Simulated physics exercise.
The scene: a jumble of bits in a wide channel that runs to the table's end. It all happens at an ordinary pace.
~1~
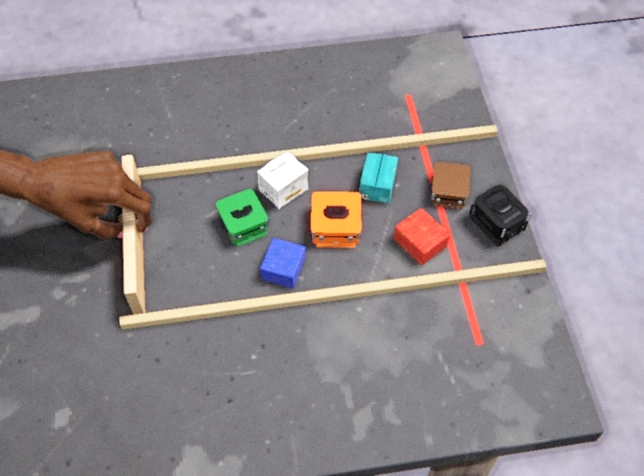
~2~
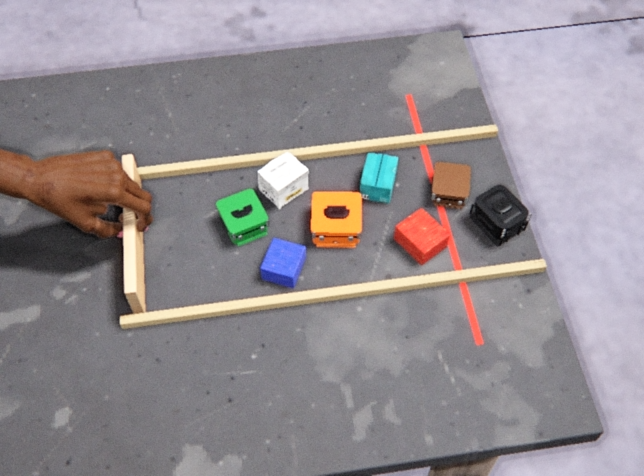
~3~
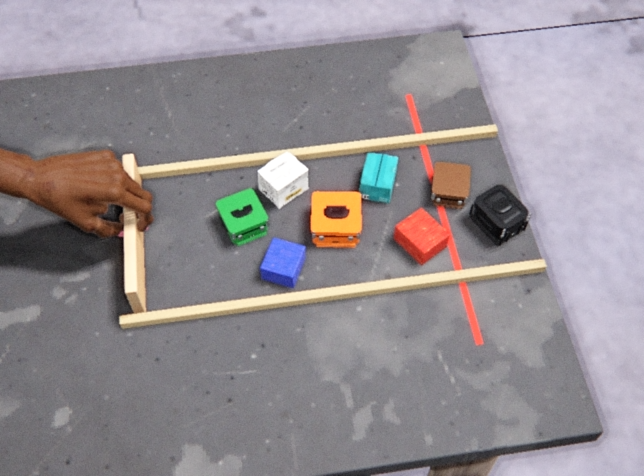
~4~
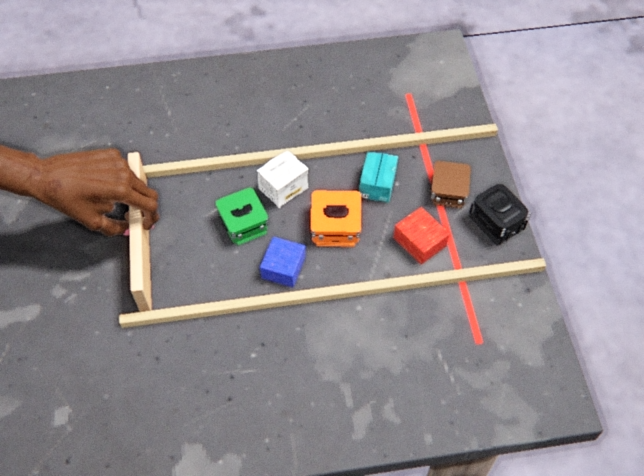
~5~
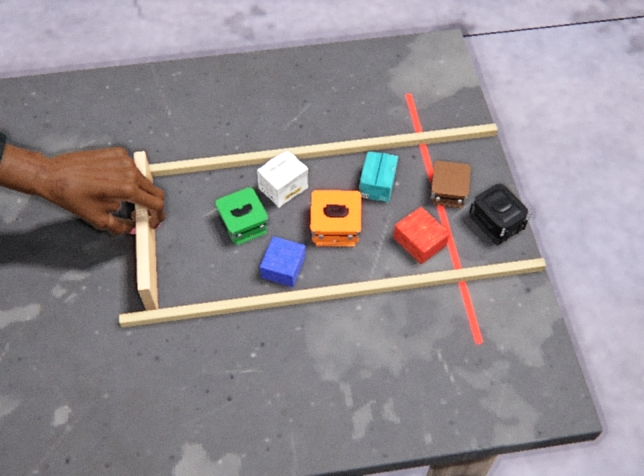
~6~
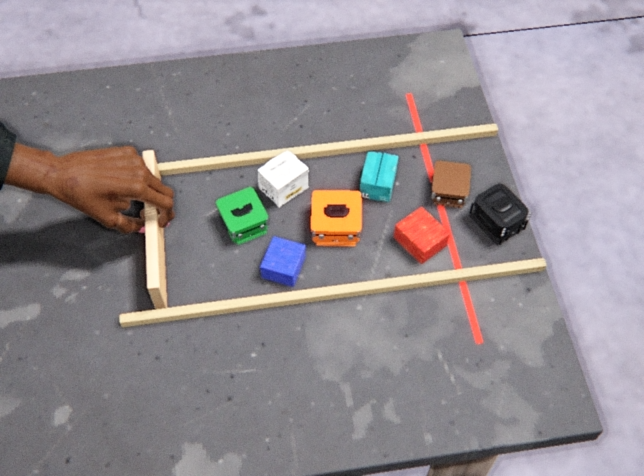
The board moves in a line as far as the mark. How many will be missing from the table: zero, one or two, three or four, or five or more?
The number that fall off is one or two.
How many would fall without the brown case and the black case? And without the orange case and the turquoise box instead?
First 0, then 1.
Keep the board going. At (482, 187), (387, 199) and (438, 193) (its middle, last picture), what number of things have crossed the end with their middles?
Past the end: 5, 0 and 2.
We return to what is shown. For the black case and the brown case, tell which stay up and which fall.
The black case is lost, the brown case is lost.
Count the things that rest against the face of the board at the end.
That makes 3.
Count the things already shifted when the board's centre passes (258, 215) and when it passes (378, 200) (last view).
By then 3, and 7.
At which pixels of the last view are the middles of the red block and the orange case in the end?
Near (505, 238) and (502, 192).
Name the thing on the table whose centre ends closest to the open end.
Foremost is the orange case.
Soon after, none off yet; black case at rest near (500, 213); brown case at rest near (450, 185); red block at rest near (422, 236).
After that, none off yet; black case at rest near (500, 213); brown case at rest near (450, 185); red block moving near (427, 239).
And then, none off yet; black case moving near (506, 213); brown case displaced about its own width near (485, 178); red block displaced about its own width near (453, 245).
In the end, the number that fall off is one or two; gone, brown case and black case.
